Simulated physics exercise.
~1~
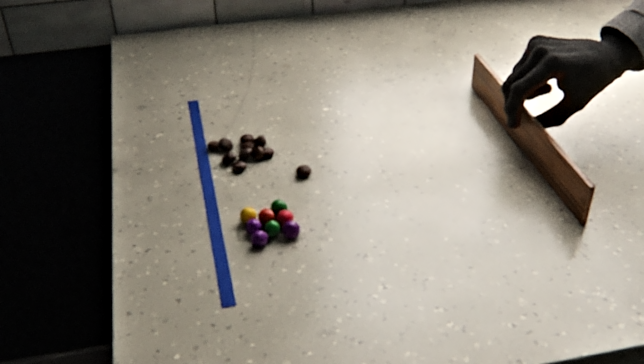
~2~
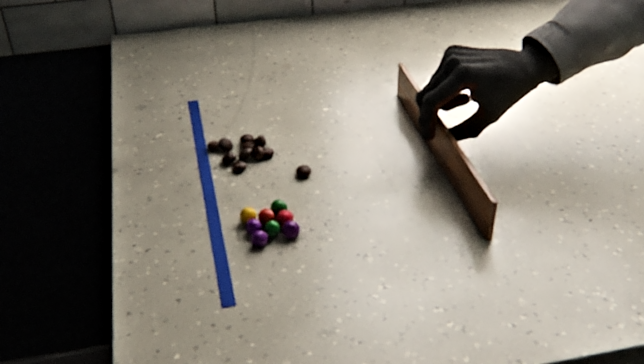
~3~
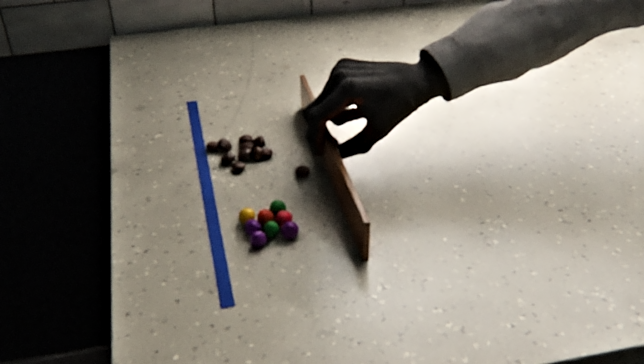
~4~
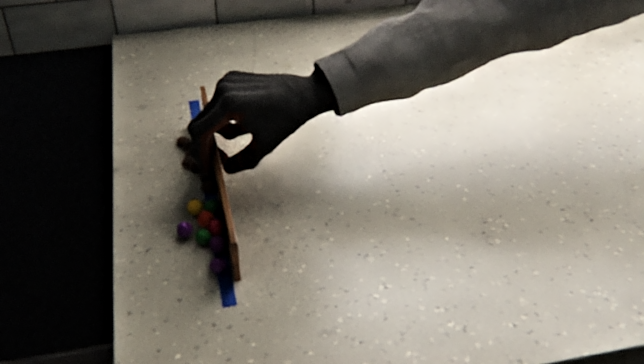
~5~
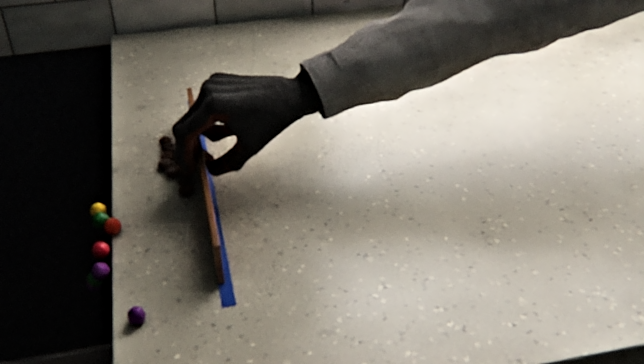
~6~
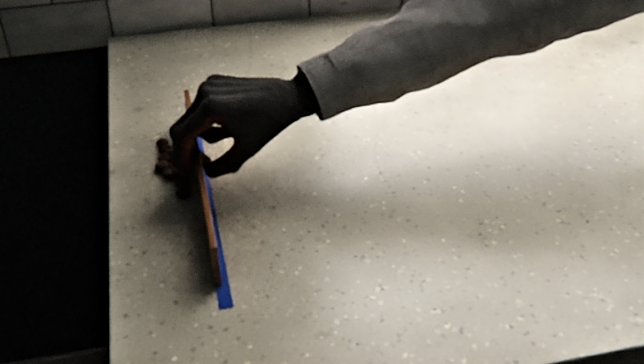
A gloved or dark hand in a grey sleeve slides an upright wooden strip leftward across a pale speckled countertop, seen from above at an angle with a slight sway. Ahead of it sit a cluster of small dark brown pieces and, nearer the viewer, a group of shiny multicoloured balls, with blue tape just beyond them. The strip reaches both groups and pushes them left, stopping at the tape. The coloured balls keep rolling to the left edge and all go over it, out of sight. The brown pieces stay on the counter, bunched beside the strip, which the hand still holds.
